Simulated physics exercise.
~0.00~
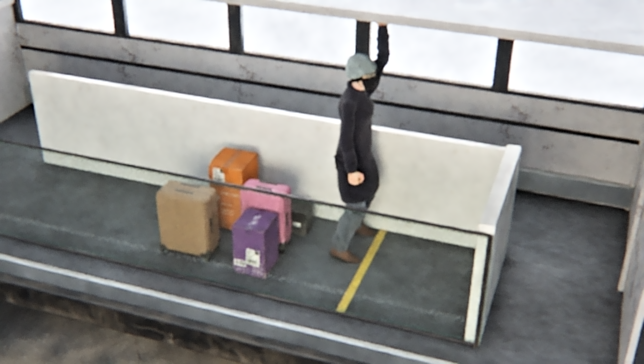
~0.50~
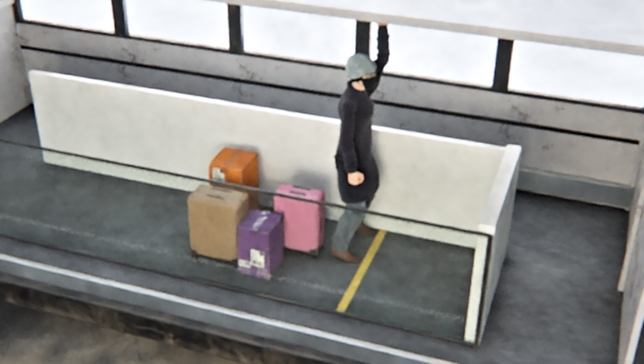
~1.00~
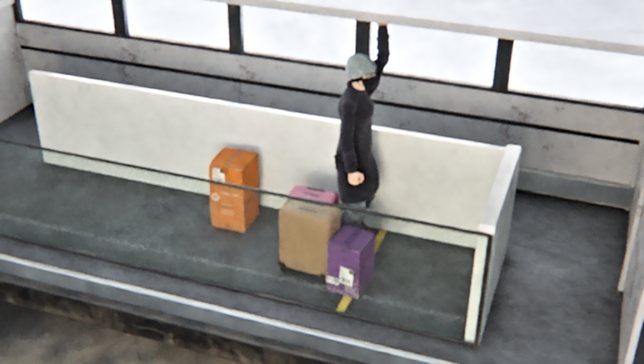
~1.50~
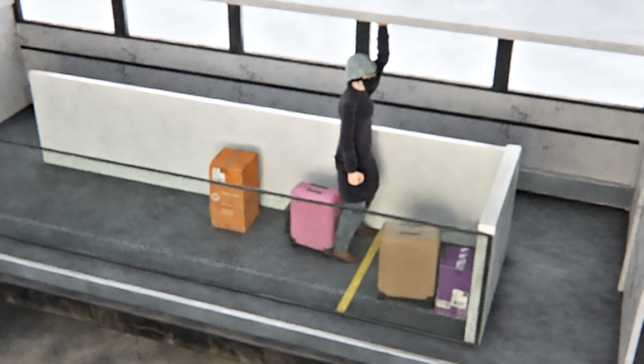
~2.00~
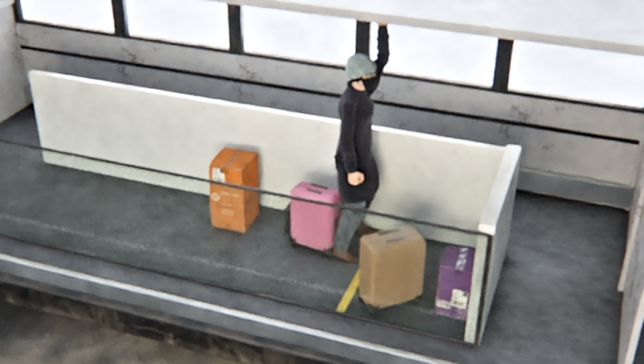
Suitcases slide right past a standing traveller, brown and purple crossing the yellow line.
